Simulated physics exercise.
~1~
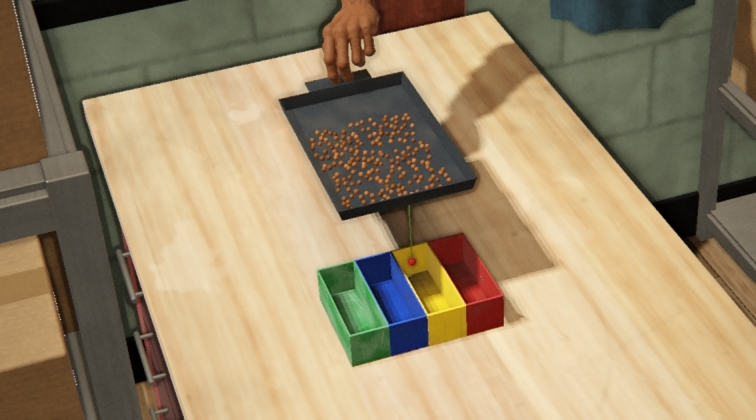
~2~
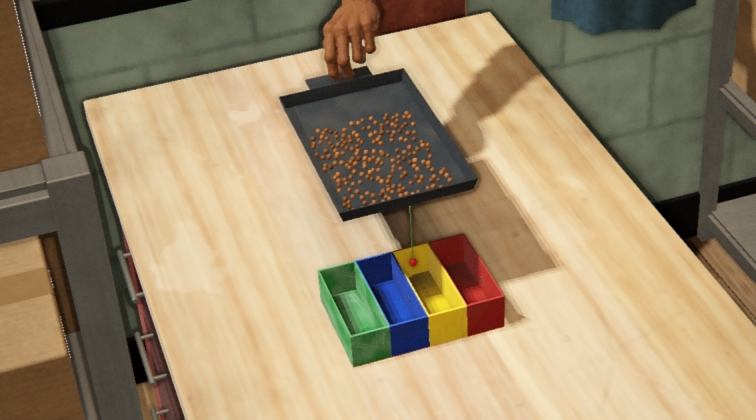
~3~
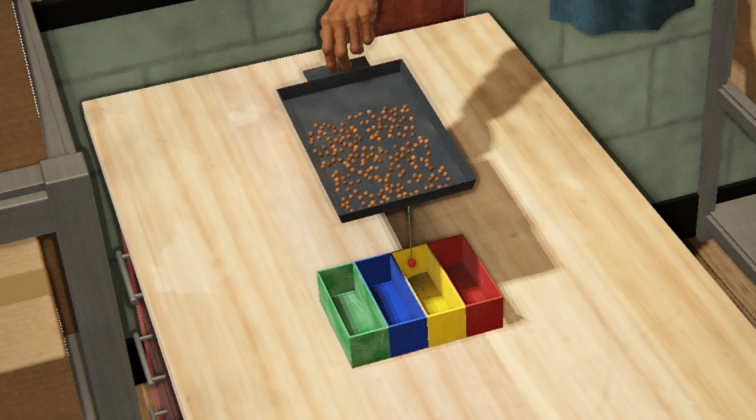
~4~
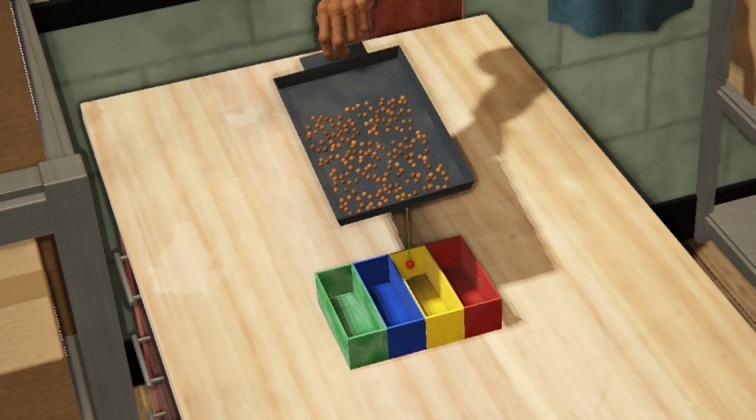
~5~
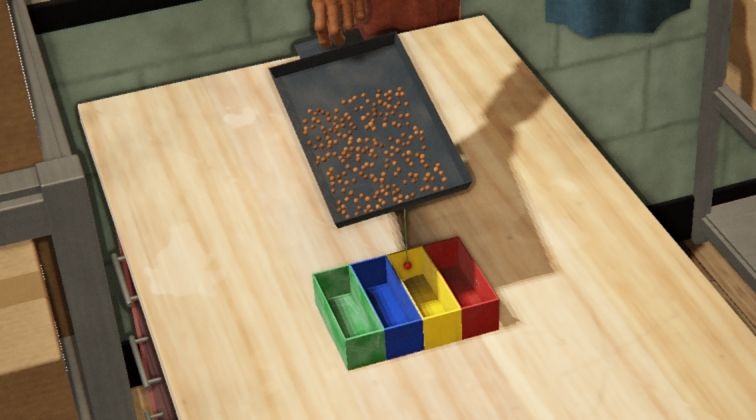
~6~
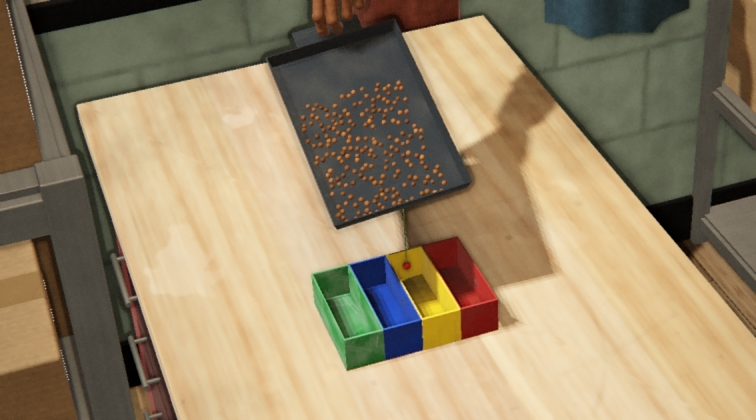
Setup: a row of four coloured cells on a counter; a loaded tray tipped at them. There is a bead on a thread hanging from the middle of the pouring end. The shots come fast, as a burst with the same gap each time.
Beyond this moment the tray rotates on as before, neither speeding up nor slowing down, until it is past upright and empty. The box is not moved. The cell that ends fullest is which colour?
It is the green cell.
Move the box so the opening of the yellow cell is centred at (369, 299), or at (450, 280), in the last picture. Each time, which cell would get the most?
Yellow, then the green one.
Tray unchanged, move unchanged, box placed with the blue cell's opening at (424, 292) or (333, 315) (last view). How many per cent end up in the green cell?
I'd expect some 40 percent, and then some 0 percent.
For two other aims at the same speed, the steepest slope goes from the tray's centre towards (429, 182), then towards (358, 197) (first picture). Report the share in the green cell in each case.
I'd say roughly 0 percent with the first slope, 90 percent with the other.
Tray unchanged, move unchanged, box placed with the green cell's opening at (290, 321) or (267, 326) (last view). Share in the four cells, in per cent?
You'd see around 100 per cent and then around 90 per cent.
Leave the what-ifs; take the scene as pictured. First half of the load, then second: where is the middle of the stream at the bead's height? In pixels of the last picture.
Around (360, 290) first; around (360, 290) second.
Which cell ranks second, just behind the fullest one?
Just behind the top cell comes the cell in blue.
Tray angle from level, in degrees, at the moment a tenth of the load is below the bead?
Around 75° at that moment.
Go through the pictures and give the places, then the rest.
Corners of the pouring end (341, 209) and (472, 177), level; middle of the load (373, 158), cereal balls; bead on its thread (412, 262); green cell (370, 343); blue cell (409, 333); yellow cell (447, 323); red cell (485, 312), in the first frame.
Corners of the pouring end (342, 210) and (473, 177), level; middle of the load (374, 158), in the second frame.
Corners of the pouring end (341, 212) and (472, 177), tipped barely, lowest at the left corner; middle of the load (372, 155), in the third frame.
Corners of the pouring end (340, 216) and (470, 178), tipped a little, lowest at the left corner; middle of the load (370, 151), in the fourth frame.
Corners of the pouring end (337, 219) and (468, 179), tipped clearly, lowest at the left corner; middle of the load (367, 148), in the fifth frame.
Corners of the pouring end (337, 222) and (467, 179), tipped clearly, lowest at the left corner; middle of the load (366, 148), almost all on the move; green cell (364, 347); blue cell (403, 337); yellow cell (441, 326); red cell (479, 316), in the sixth frame.
Just after the last frame, tray tipped steeply; the larger part on the tray; about a tenth in the green cell; just a few in the blue cell; about a tenth falling or outside the box.
A moment on, tray tipped past a quarter turn; about a tenth on the tray; roughly a third in the green cell; roughly a quarter in the blue cell; just a few in the yellow cell; roughly a quarter falling or outside the box.
Further on, tray tipped past a quarter turn; roughly two thirds in the green cell; roughly a third in the blue cell; about a tenth in the yellow cell; just a few in the red cell; just a few falling or outside the box.
When it is over, tray tipped past a quarter turn; roughly two thirds in the green cell; roughly a third in the blue cell; about a tenth in the yellow cell; just a few in the red cell; just a few outside the box.
